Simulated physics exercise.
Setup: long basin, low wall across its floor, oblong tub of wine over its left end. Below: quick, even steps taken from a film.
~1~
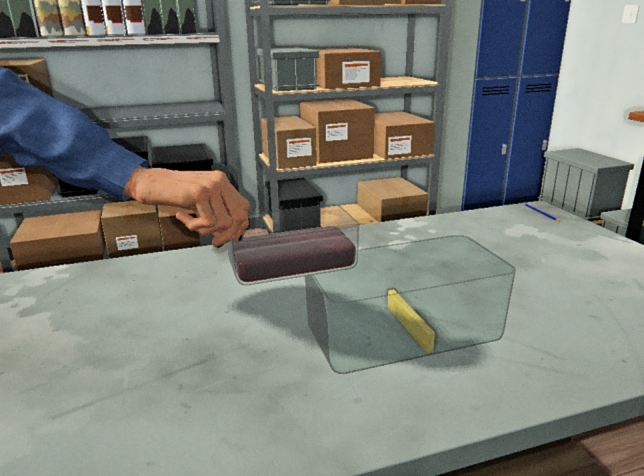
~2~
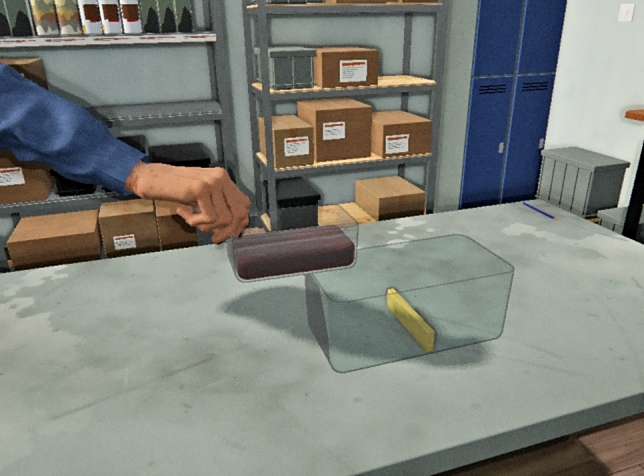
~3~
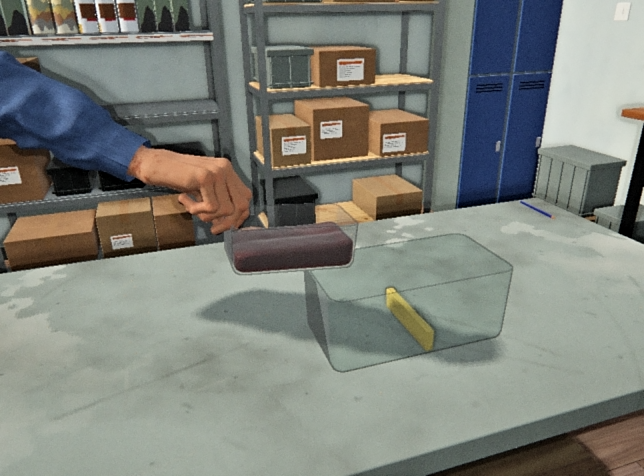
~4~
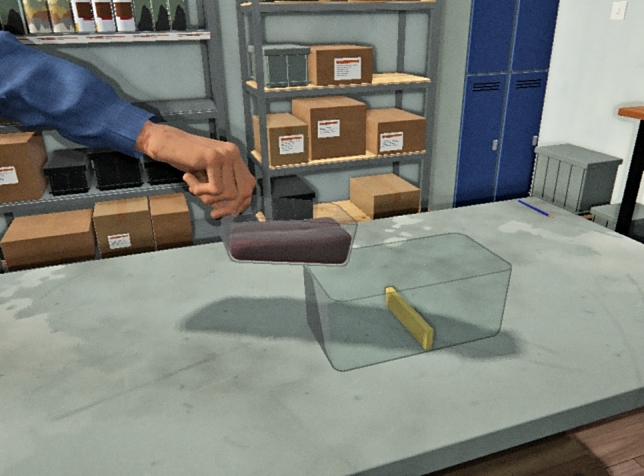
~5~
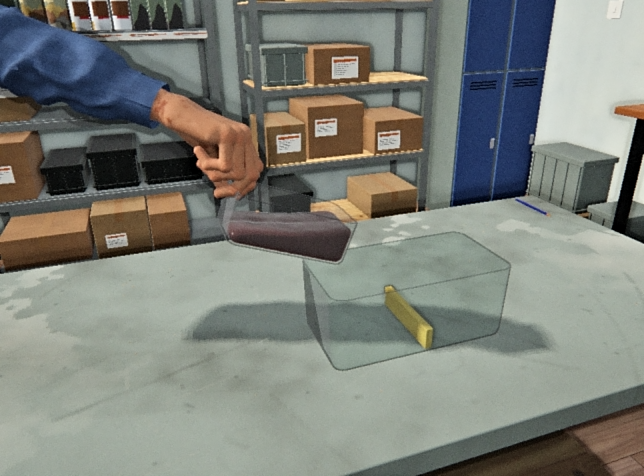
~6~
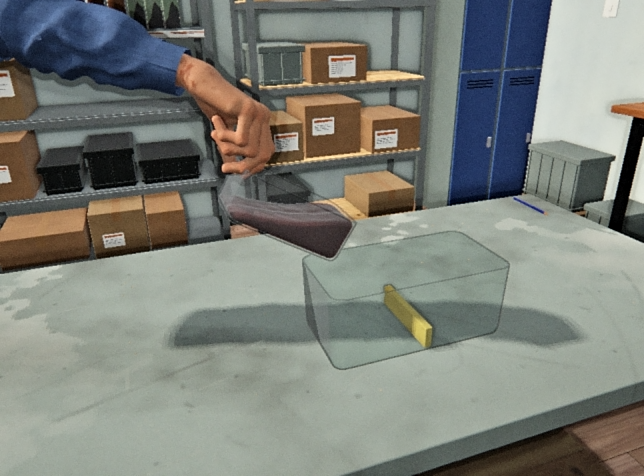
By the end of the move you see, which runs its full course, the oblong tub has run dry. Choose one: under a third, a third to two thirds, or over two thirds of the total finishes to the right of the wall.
A third to two thirds finishes to the right of the wall.
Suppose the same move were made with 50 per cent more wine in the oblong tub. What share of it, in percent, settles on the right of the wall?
Near 60 %.
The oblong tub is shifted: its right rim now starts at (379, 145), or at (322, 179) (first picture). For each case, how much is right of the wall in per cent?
Close to 75 in a hundred, and close to 20 in a hundred.
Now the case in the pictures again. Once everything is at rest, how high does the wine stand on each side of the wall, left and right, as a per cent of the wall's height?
On the left it sits near 30, while on the right it sits near 30.
A moment on, the oblong tub is tipped on its side and 28 per cent is still to pour, 13 is left of the wall and 0 right of it.
Next, the oblong tub is tipped on its side and 8 per cent is still to pour, 32 is left of the wall and 53 right of it.
Then the oblong tub is tipped on its side and 3 per cent is still to pour, 44 is left of the wall and 47 right of it.
Later the oblong tub is tipped on its side and 2 per cent is still to pour, 48 is left of the wall and 48 right of it.
In the end 50 per cent lies left of the wall, 48 right of it and 2 outside.
